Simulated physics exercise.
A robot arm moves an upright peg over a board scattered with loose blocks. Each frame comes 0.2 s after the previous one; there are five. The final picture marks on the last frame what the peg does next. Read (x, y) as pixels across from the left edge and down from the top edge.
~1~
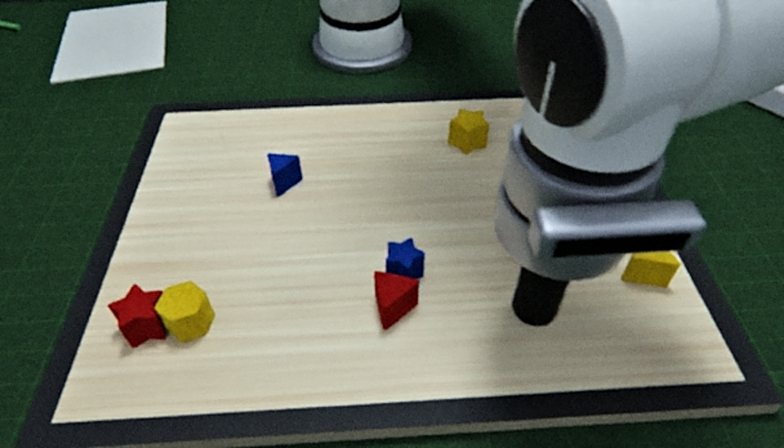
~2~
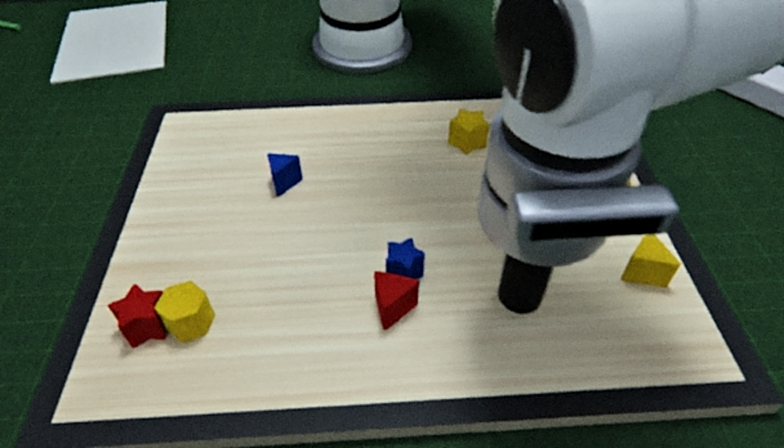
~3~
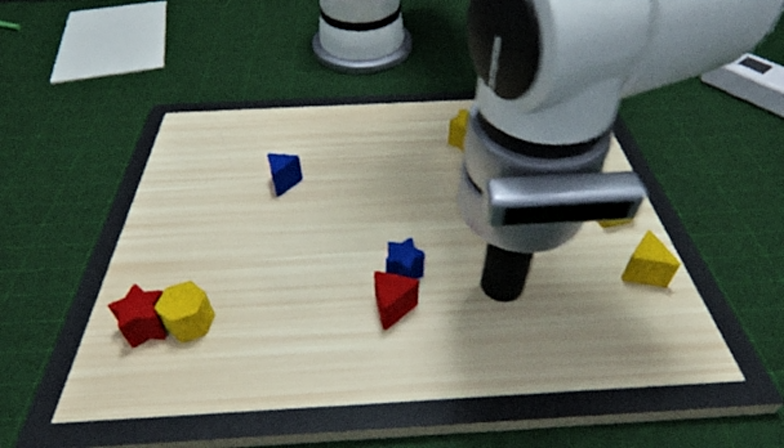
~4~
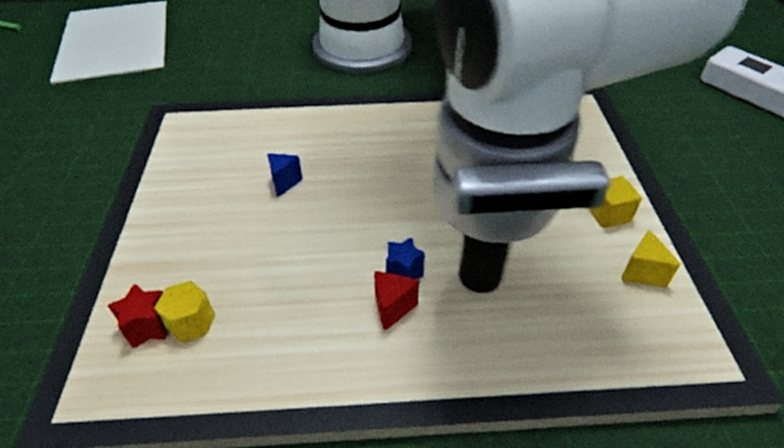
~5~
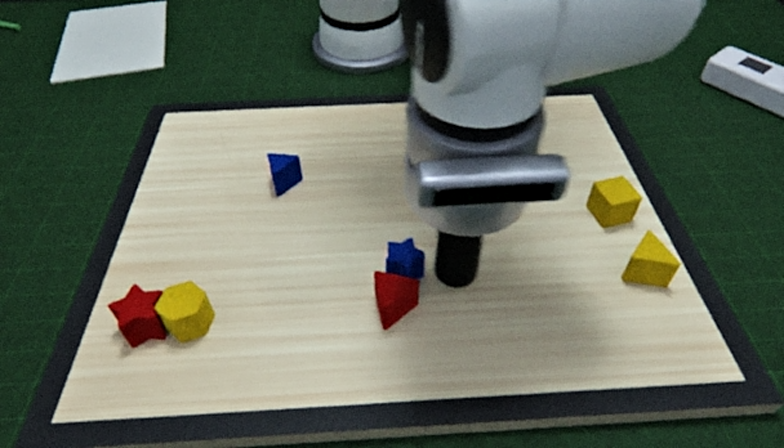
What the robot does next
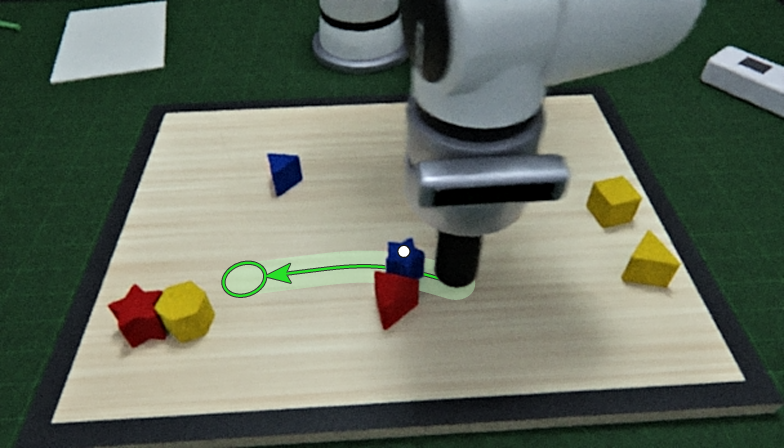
We see a robot arm holding a dark upright peg above a pale board scattered with red, blue and yellow blocks. The peg moves steadily left and slightly away, nearing the blue star and red three-sided block, while the blocks stay still.
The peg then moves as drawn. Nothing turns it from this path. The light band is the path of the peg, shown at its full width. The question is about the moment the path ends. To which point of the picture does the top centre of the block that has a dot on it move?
I predict (199, 260).
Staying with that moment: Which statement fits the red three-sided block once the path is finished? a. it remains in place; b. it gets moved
I choose a.
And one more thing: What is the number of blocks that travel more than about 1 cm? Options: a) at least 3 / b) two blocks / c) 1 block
My answer is option c.
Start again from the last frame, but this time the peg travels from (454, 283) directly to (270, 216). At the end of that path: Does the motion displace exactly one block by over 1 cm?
I believe so.
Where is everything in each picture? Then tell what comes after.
In the first frame, peg's lower end (534, 308); red three-sided block (393, 286); blue star block (404, 251).
In the second frame, peg (520, 296); blocks still.
In the third frame, peg (502, 285); blocks still.
In the fourth frame, peg (480, 276); blocks still.
In the fifth frame, peg (456, 271); red three-sided block (393, 286); blue star block (404, 251).
Drawn move, from (454, 283) over (351, 267) to (244, 279); the dot is on the blue star block.
On the path given first. One third of the way, peg (383, 256); blue star block (347, 247), turned 45° anticlockwise.
Two thirds of the way, peg (312, 259); blue star block (273, 251), turned 50° anticlockwise.
At the end, peg (241, 267); red three-sided block still; blue star block (199, 260), turned 50° anticlockwise.
